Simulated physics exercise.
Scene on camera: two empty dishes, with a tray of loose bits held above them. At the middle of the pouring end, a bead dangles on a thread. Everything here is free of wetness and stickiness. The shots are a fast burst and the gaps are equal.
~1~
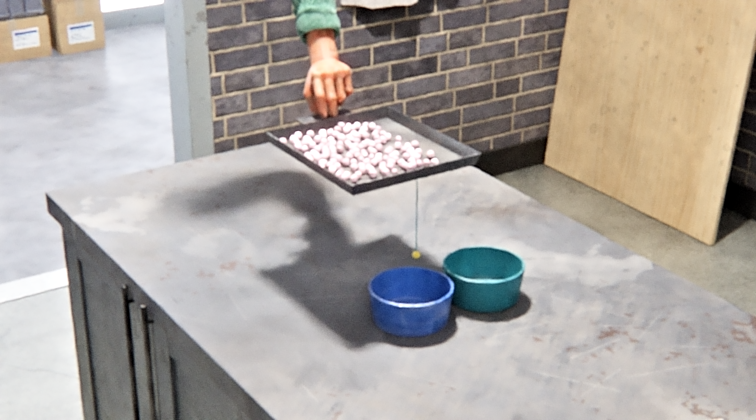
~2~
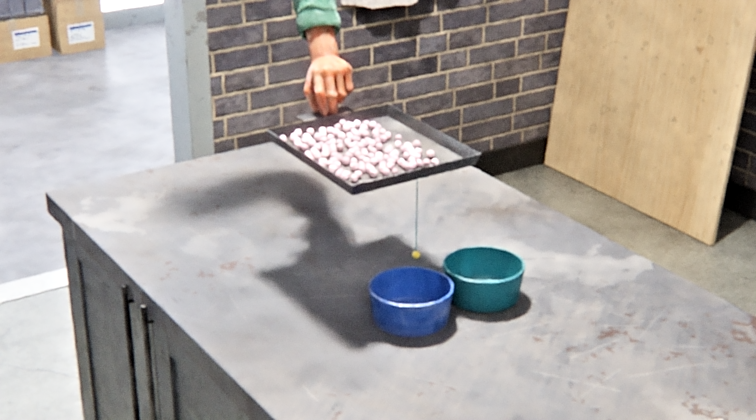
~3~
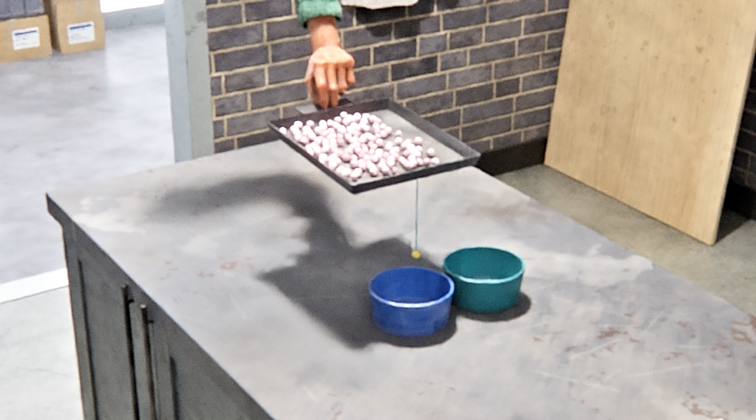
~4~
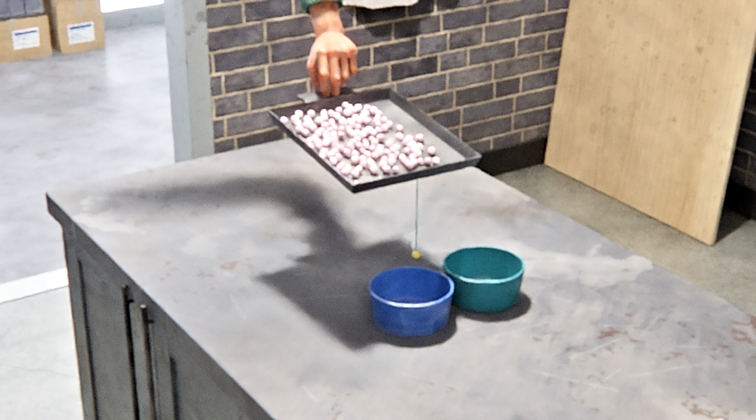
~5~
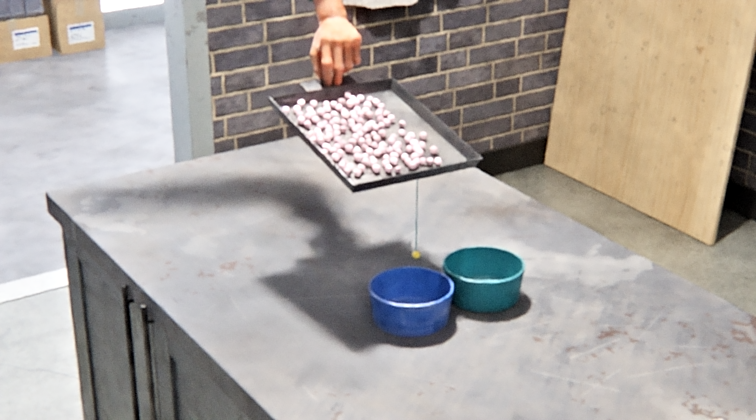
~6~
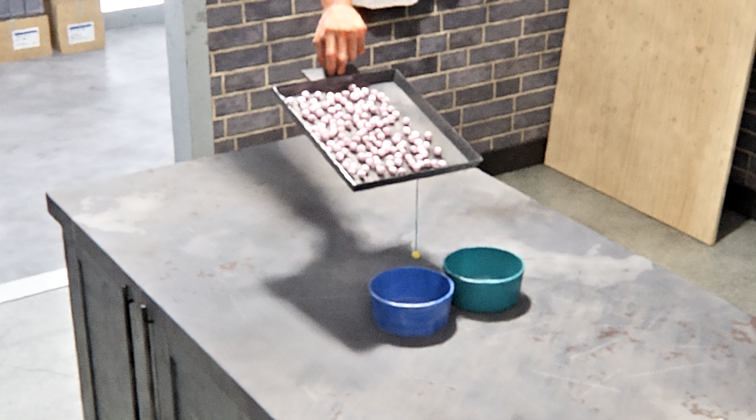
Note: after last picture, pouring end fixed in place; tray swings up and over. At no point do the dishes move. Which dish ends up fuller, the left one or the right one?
More pours into the right one.
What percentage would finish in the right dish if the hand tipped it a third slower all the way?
Around 60 percent.
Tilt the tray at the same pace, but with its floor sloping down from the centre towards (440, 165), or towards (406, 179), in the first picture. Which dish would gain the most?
The first tilt favours the dish to the right, the second the dish to the left.
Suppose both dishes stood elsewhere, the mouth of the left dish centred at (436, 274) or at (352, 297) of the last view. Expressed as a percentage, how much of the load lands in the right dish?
Around 30 and then 40 per cent.
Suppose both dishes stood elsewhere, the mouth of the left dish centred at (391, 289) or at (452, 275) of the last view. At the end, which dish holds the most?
Try 1 - the dish at right; try 2 - the dish at left.
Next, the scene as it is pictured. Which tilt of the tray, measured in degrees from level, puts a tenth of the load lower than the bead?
A tilt of roughly 65°.
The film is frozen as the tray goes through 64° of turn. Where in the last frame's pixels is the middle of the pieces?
The centre of the load shows up near (435, 169) in the last view.
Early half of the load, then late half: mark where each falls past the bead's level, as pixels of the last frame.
The leading part at (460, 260), the rest of it at (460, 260).
Soon, tray tipped steeply; most on the tray; a stray few in the left dish; a small part in the right dish; a stray few outside both; a small part in the air.
A while on, tray tipped past a quarter turn; a stray few on the tray; about a quarter in the left dish; about half in the right dish; a small part outside both; a small part in the air.
Towards the end, tray tipped past a quarter turn; about a quarter in the left dish; about two thirds in the right dish; a small part outside both.
Finally, tray tipped past a quarter turn; about a quarter in the left dish; about two thirds in the right dish; a small part outside both.
